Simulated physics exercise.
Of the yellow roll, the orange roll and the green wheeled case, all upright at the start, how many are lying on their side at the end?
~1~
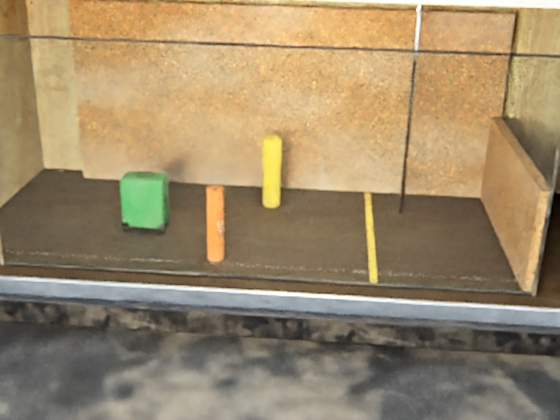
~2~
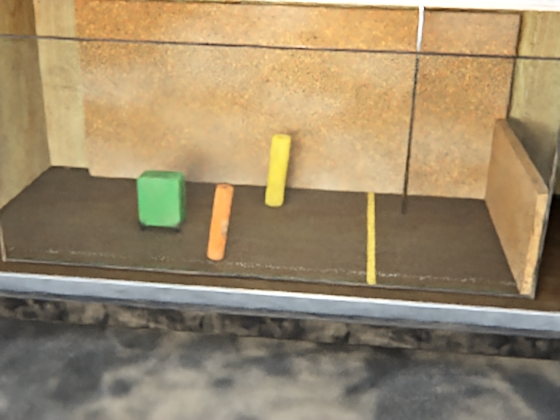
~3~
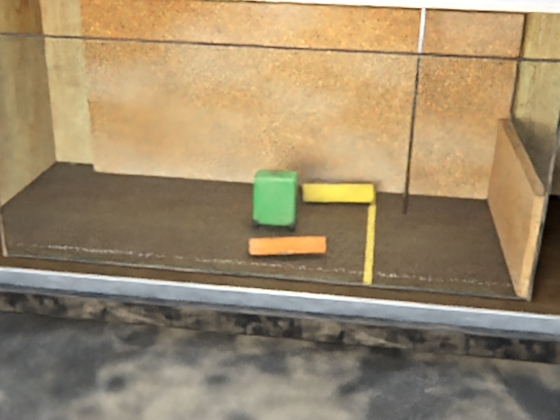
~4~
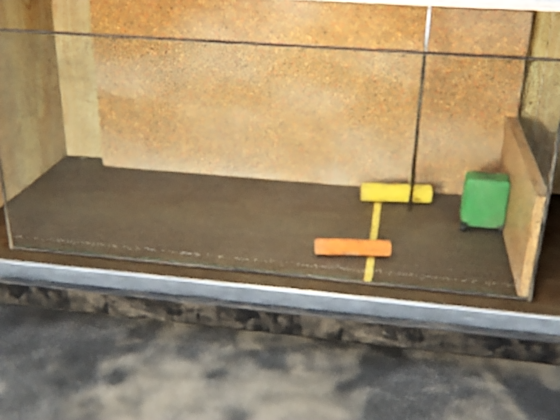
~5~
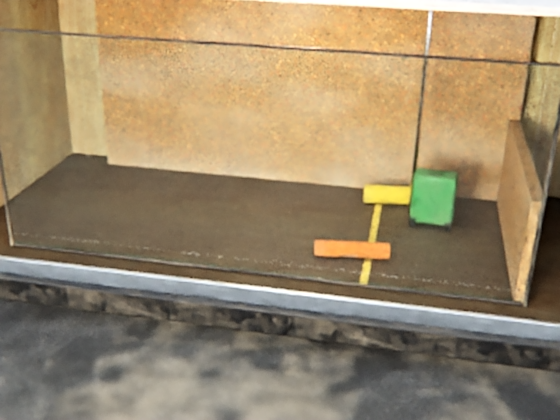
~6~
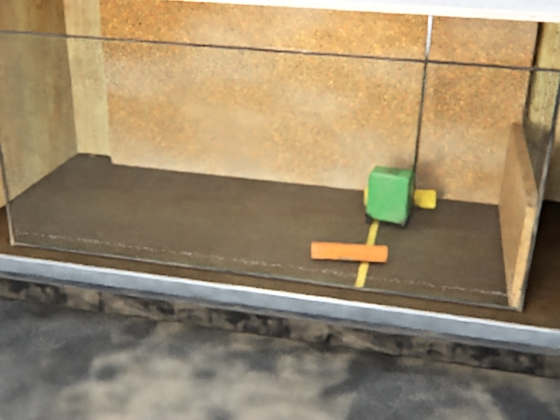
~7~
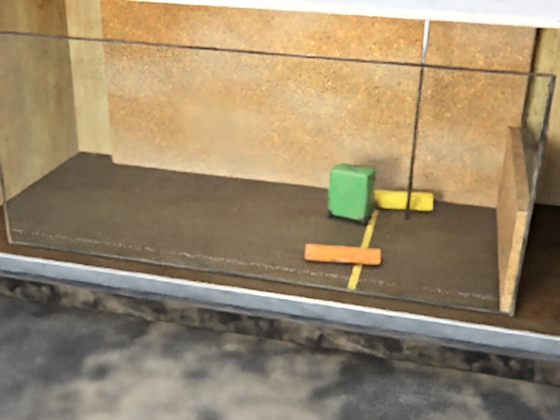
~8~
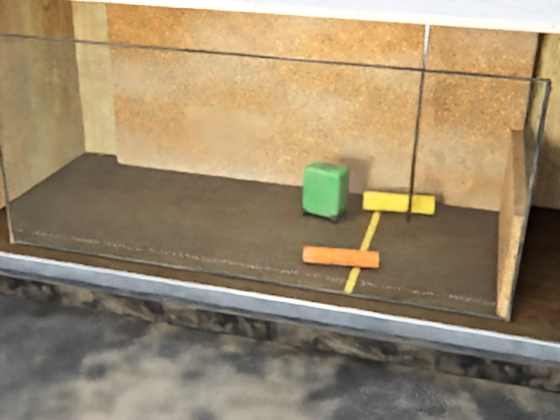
Two of them are lying on their side at the end, the yellow roll and the orange roll.
